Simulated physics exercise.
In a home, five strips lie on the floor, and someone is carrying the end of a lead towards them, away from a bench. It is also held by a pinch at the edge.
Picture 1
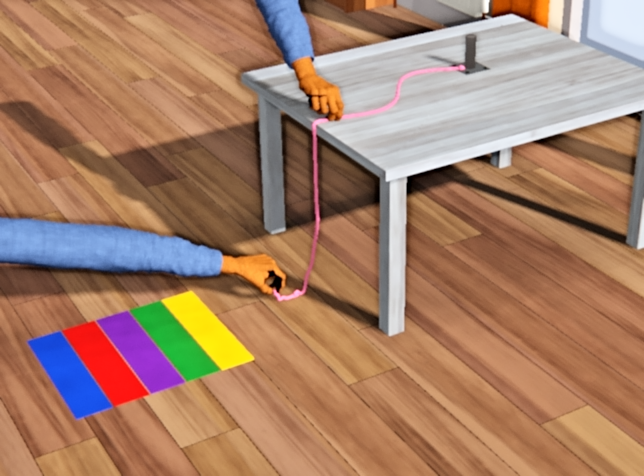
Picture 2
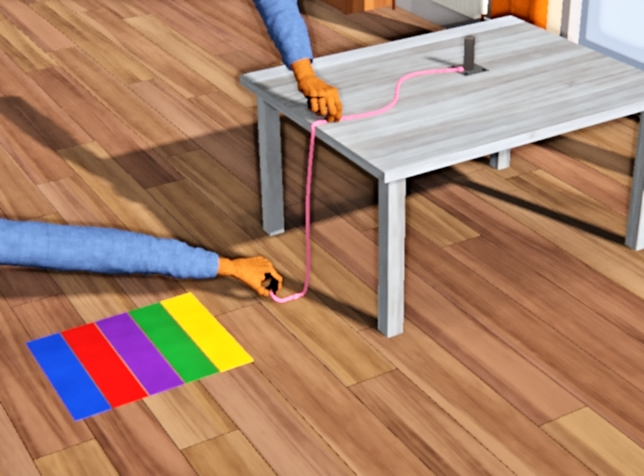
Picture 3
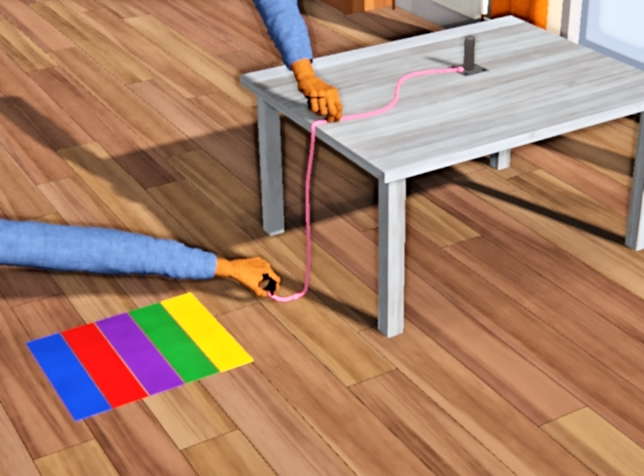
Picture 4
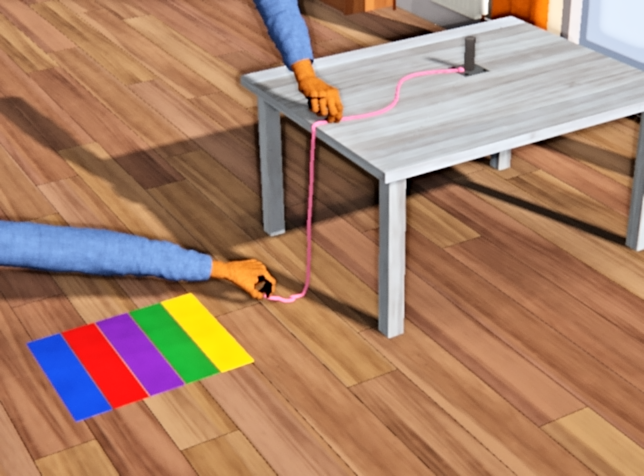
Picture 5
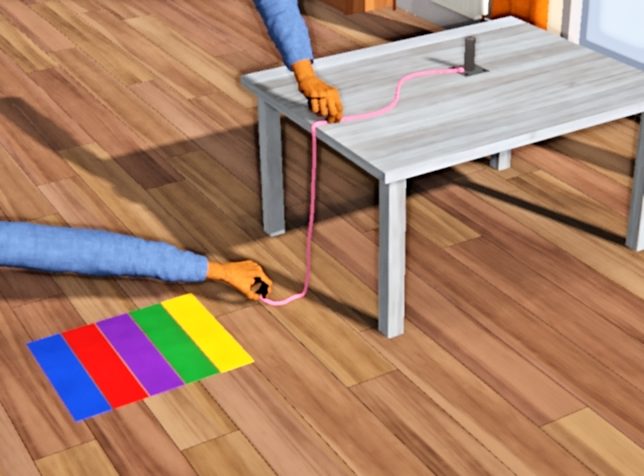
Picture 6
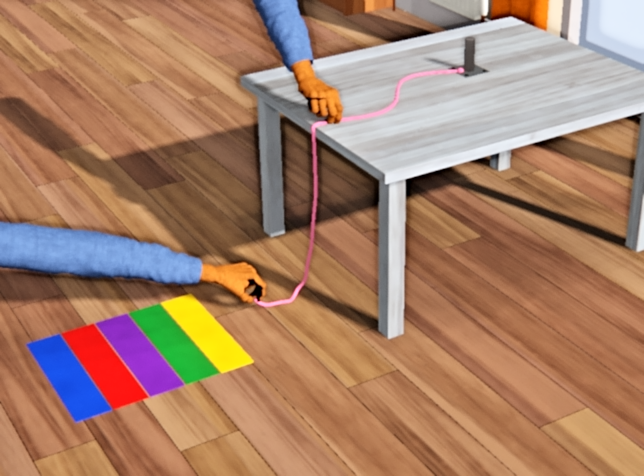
A gloved hand drawing the end of a pink cord slightly left near coloured floor strips, another pinching it at the table edge.
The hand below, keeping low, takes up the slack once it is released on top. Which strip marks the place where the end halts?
The purple strip does.
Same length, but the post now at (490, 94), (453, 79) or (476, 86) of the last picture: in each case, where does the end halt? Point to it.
Try by try: (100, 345), (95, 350) and (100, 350).
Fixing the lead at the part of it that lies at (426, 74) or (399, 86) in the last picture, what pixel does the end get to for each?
(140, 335), (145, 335).
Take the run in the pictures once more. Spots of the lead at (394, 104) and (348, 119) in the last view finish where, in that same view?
Around (366, 105); the other one around (318, 122).
A little later, end near (191, 319); over yellow.
Next, end near (154, 331); over green.
When it is tight, end near (132, 338); over purple. Over purple.
